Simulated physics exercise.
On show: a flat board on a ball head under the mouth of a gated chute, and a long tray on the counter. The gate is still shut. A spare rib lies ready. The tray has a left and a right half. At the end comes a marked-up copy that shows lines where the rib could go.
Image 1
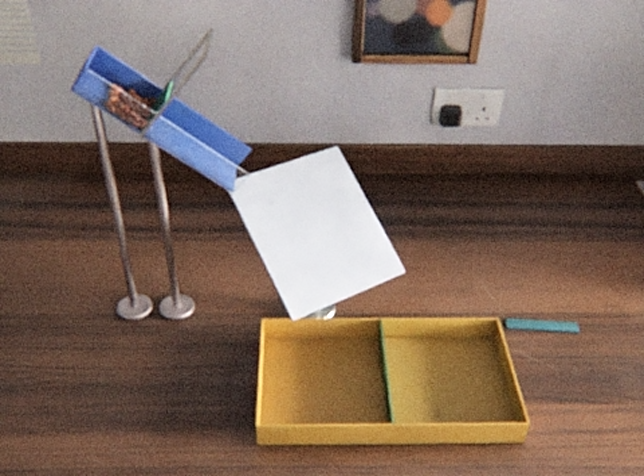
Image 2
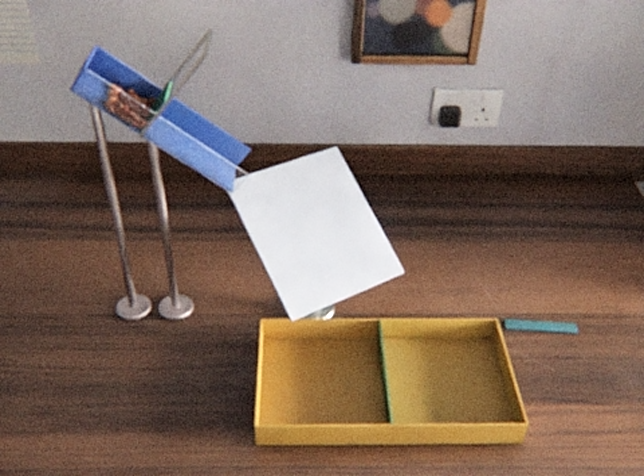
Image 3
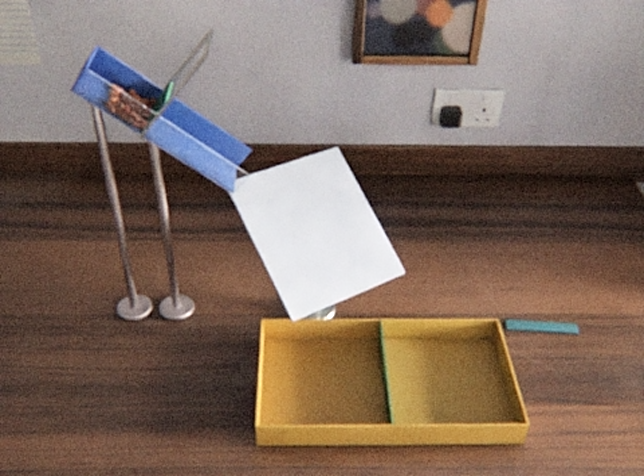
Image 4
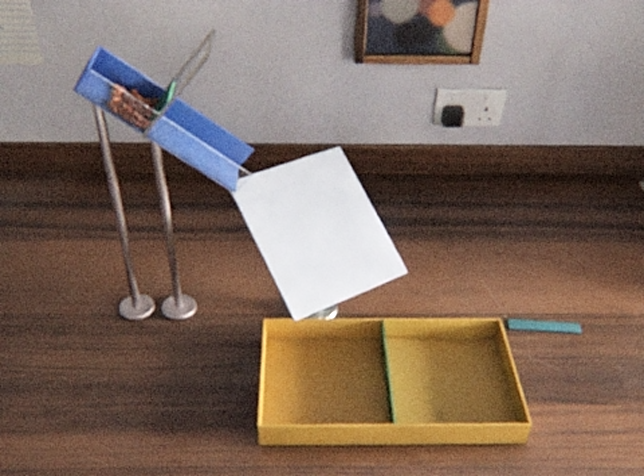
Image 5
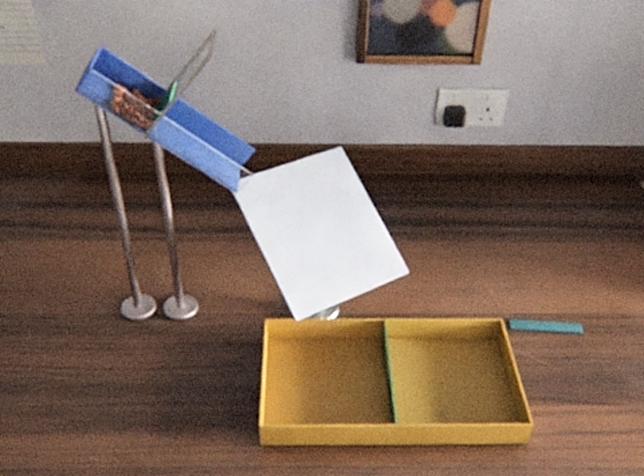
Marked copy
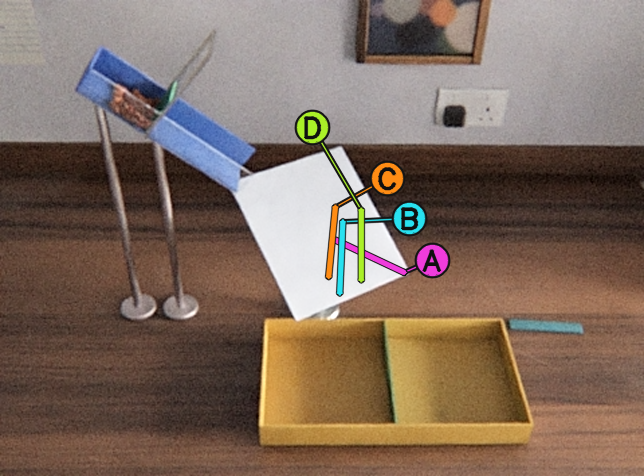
A small load of brownish pellets stays heaped behind the closed gate of the sloping blue chute, and nothing moves within the scene. The tilted white board below the chute's mouth and the yellow tray with its green divider keep their places throughout, while the view itself shifts very slightly.
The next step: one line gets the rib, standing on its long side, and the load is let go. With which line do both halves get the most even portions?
I would pick line A.
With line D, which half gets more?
The left half.
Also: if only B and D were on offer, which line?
That is line D.
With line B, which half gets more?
More lands on the left.
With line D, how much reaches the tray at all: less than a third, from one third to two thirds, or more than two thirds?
It is more than two thirds.
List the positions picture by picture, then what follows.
Load behind the gate at (136, 107), clay pellets; lip of the chute at (235, 180), sloping fairly steeply, in the first frame.
Middle of the board at (316, 228), tilted fairly steeply; middle of its low edge at (351, 295); of its high edge at (283, 164), in the second frame.
Front corners of the tray at (256, 426) and (528, 425); front end of its middle wall at (393, 425); gate still shut at (166, 97), in the third frame.
Middle of the load at (138, 108); lip at (237, 180), in the fourth frame.
Middle of the load at (140, 108); lip at (238, 180), in the fifth frame.
On the marked copy, line A from (335, 240) to (404, 272); line B from (342, 221) to (339, 293); line C from (335, 207) to (328, 276); line D from (361, 210) to (361, 279).
Choosing A, of what is caught, about half in the left half, about half in the right.
Choosing B, of what is caught, nearly all in the left half, a small part in the right.
Choosing C, of what is caught, nearly all in the left half, a small part in the right.
Choosing D, of what is caught, most in the left half, about a quarter in the right.
